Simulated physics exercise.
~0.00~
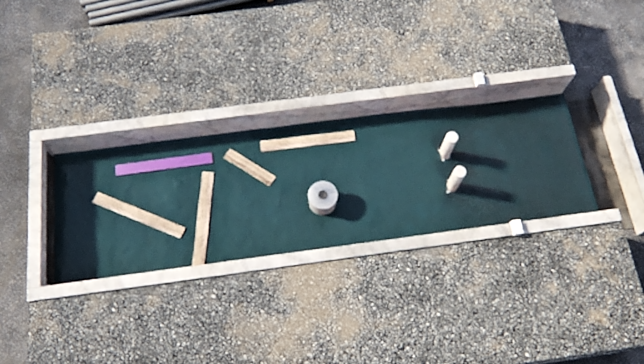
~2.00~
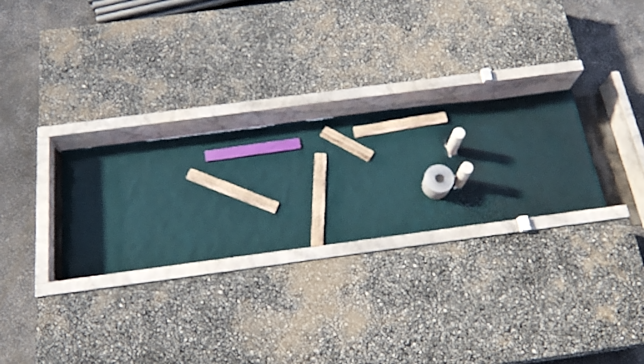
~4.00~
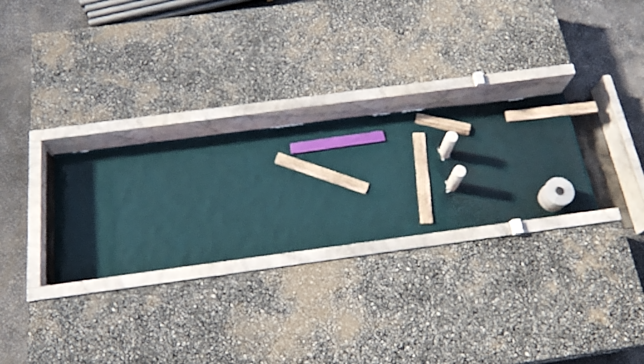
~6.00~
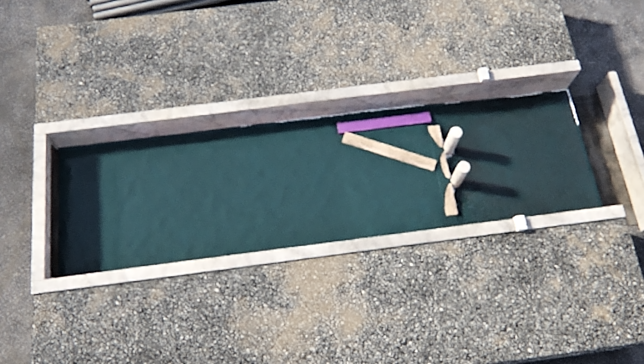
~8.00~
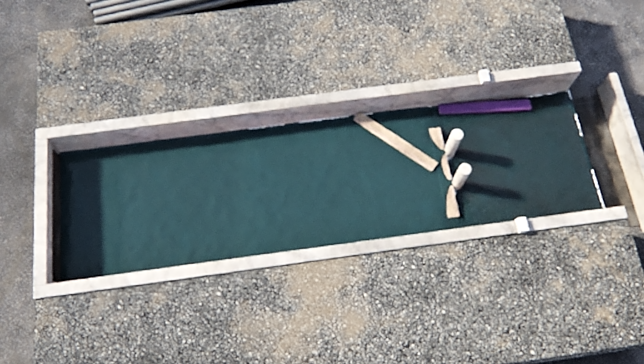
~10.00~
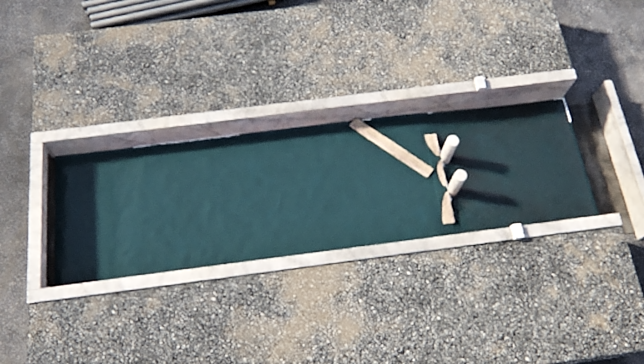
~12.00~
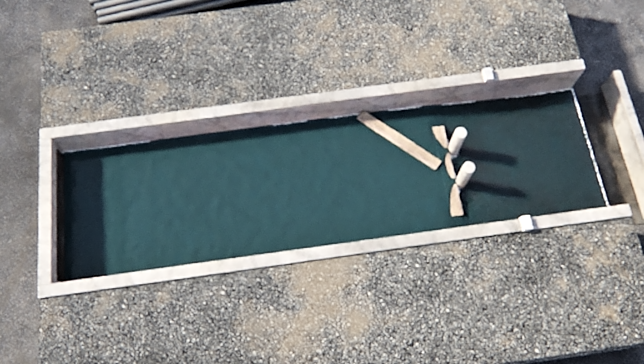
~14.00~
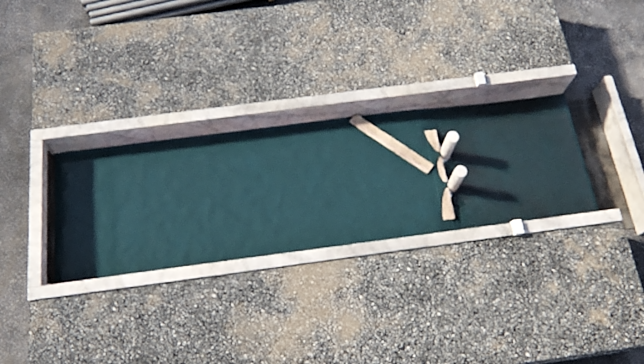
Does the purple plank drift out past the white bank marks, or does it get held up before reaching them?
The purple plank drifts past the white bank marks. It slides along the far wall beyond the posts and goes out at the right.
